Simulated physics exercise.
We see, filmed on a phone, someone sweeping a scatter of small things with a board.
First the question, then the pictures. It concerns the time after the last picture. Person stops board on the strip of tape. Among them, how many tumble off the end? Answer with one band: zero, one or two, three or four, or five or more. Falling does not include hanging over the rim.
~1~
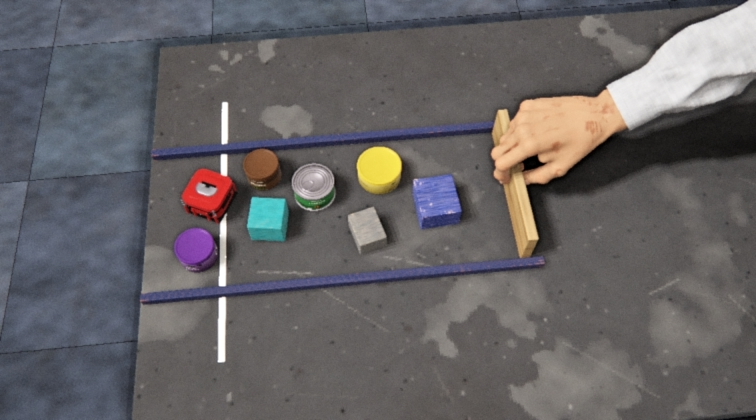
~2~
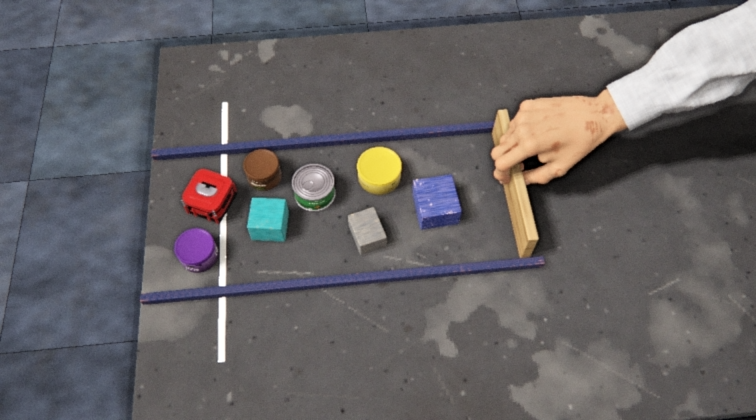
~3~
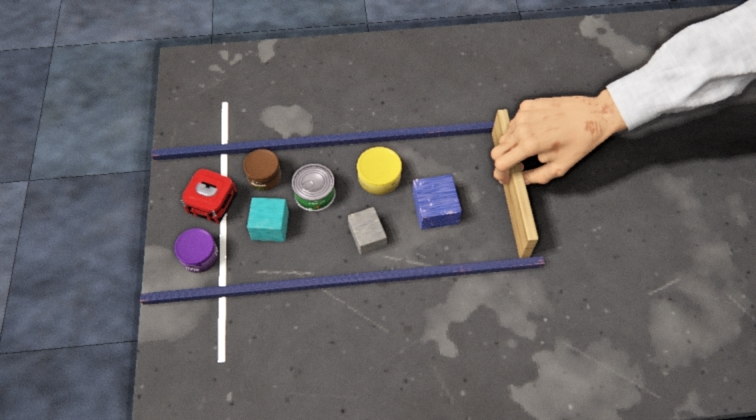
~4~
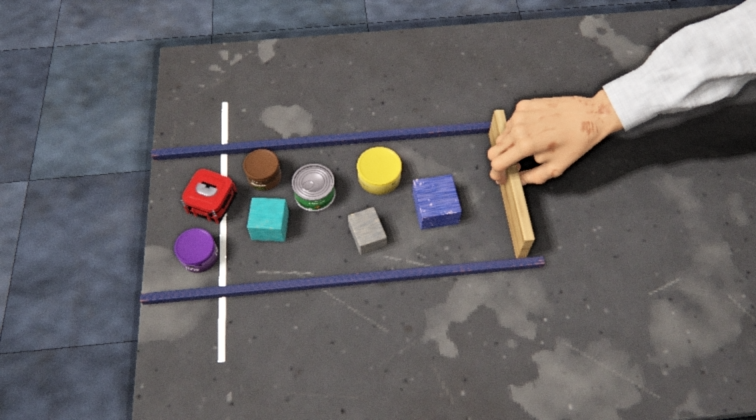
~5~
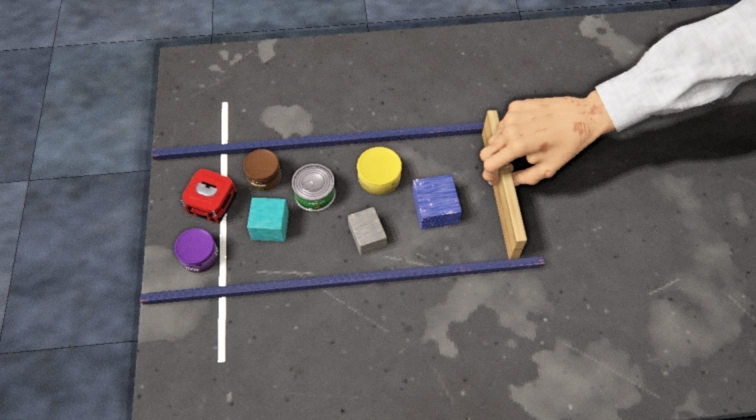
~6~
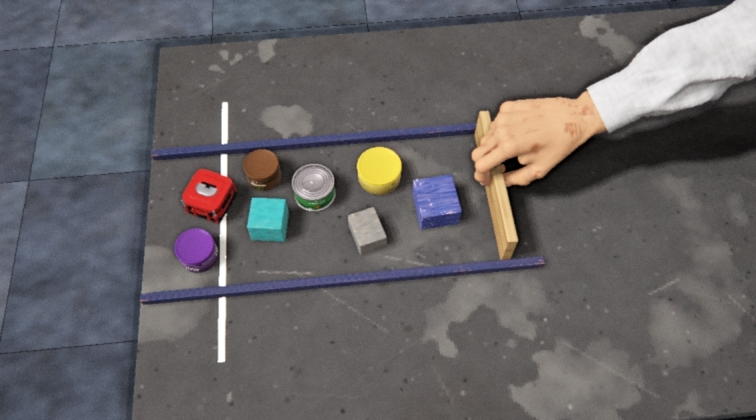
One or two.
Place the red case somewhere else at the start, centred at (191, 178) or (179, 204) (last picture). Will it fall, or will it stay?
In order, the object goes off, then goes off.
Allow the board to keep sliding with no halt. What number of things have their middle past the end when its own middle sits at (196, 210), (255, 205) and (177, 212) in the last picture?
Place by place: 5, 0 and 5.
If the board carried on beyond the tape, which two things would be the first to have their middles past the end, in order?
It's the red case and then the purple tub.
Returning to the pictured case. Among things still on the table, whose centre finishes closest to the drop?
The purple tub is foremost.
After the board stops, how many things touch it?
3 of them.
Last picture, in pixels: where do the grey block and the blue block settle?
Positions - first (202, 267), then (201, 222).
A little later, none off yet; purple tub at rest near (197, 251); red case at rest near (210, 196); brown tub at rest near (263, 170).
When it is over, the number that fall off is one or two; down, red case.
